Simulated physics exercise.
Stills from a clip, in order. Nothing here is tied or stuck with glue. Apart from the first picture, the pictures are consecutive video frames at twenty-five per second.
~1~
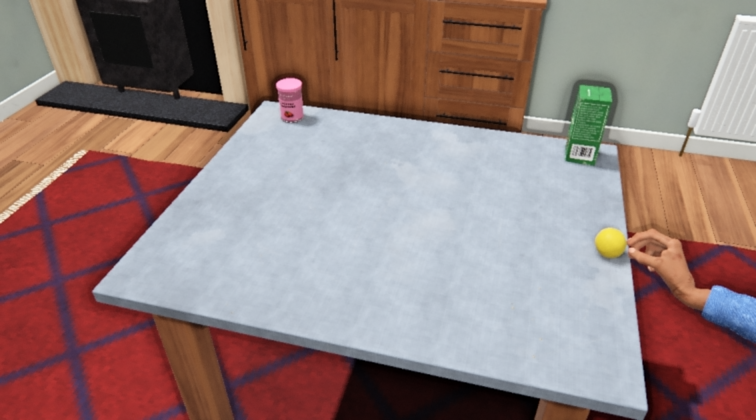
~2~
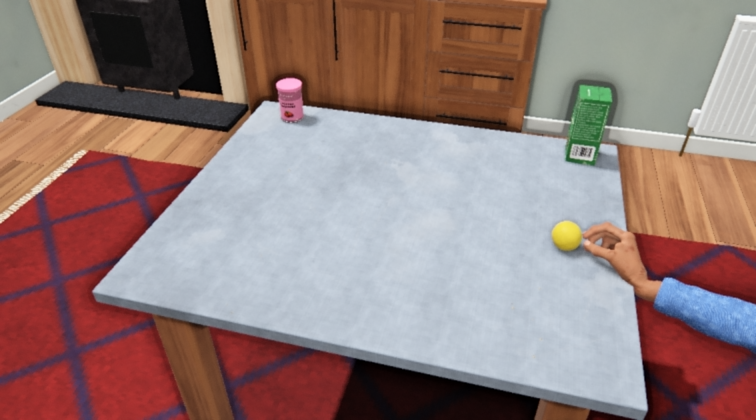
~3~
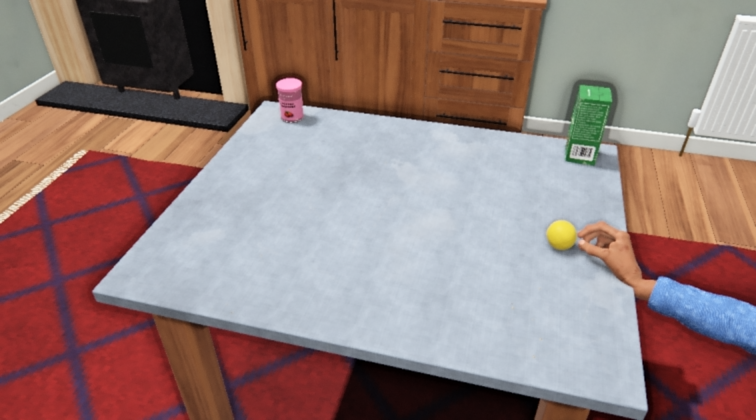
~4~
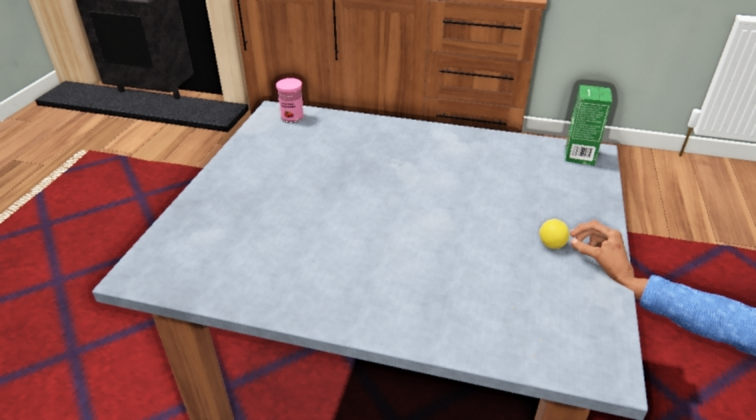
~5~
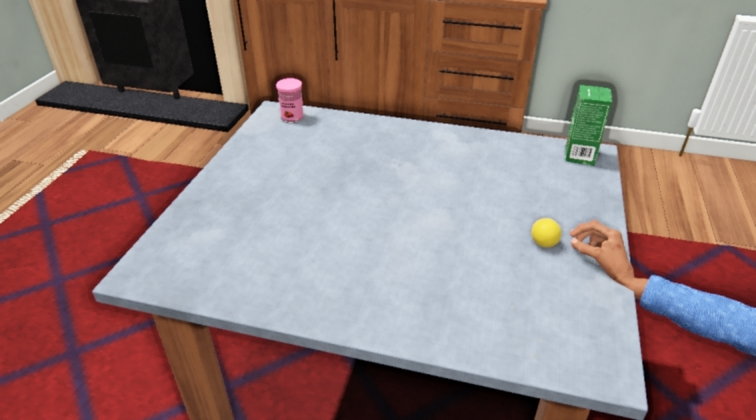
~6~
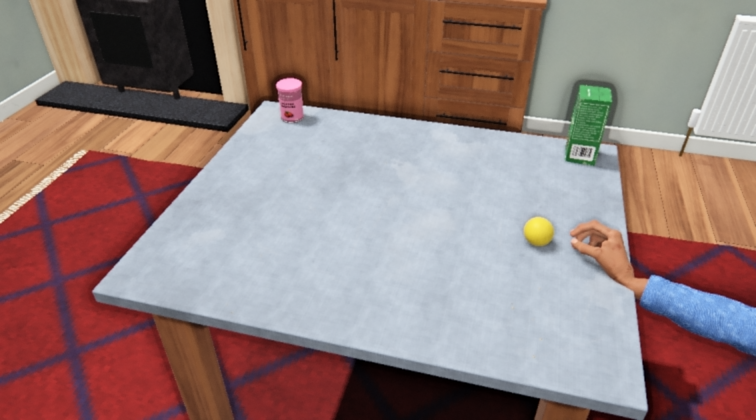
A hand in a blue sleeve moved a small yellow lemon leftward across the pale table from its right side, then stayed still as the lemon rolled slightly farther left, away from the fingers.
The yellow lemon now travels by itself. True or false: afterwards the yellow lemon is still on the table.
True.
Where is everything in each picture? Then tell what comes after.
Under the hand; yellow lemon (611, 243), in the first frame.
Under the hand; yellow lemon (567, 236), in the second frame.
Under the hand; yellow lemon (562, 235), in the third frame.
Yellow lemon (554, 234), in the fourth frame.
Yellow lemon (546, 233) rolled a little, in the fifth frame.
Yellow lemon (539, 232) rolled a little, in the sixth frame.
Then, 0.10 s after the last picture, yellow lemon rolled about its own width near (522, 229).
Then, 0.20 s after the last picture, yellow lemon rolled about its own width near (508, 227).
Then, 0.40 s after the last picture, yellow lemon rolled well along near (486, 223).
Then, 0.60 s after the last picture, yellow lemon rolled well along near (475, 221).
At rest, moved from the start, yellow lemon. Seen from the same camera at the end, yellow lemon near (473, 221).
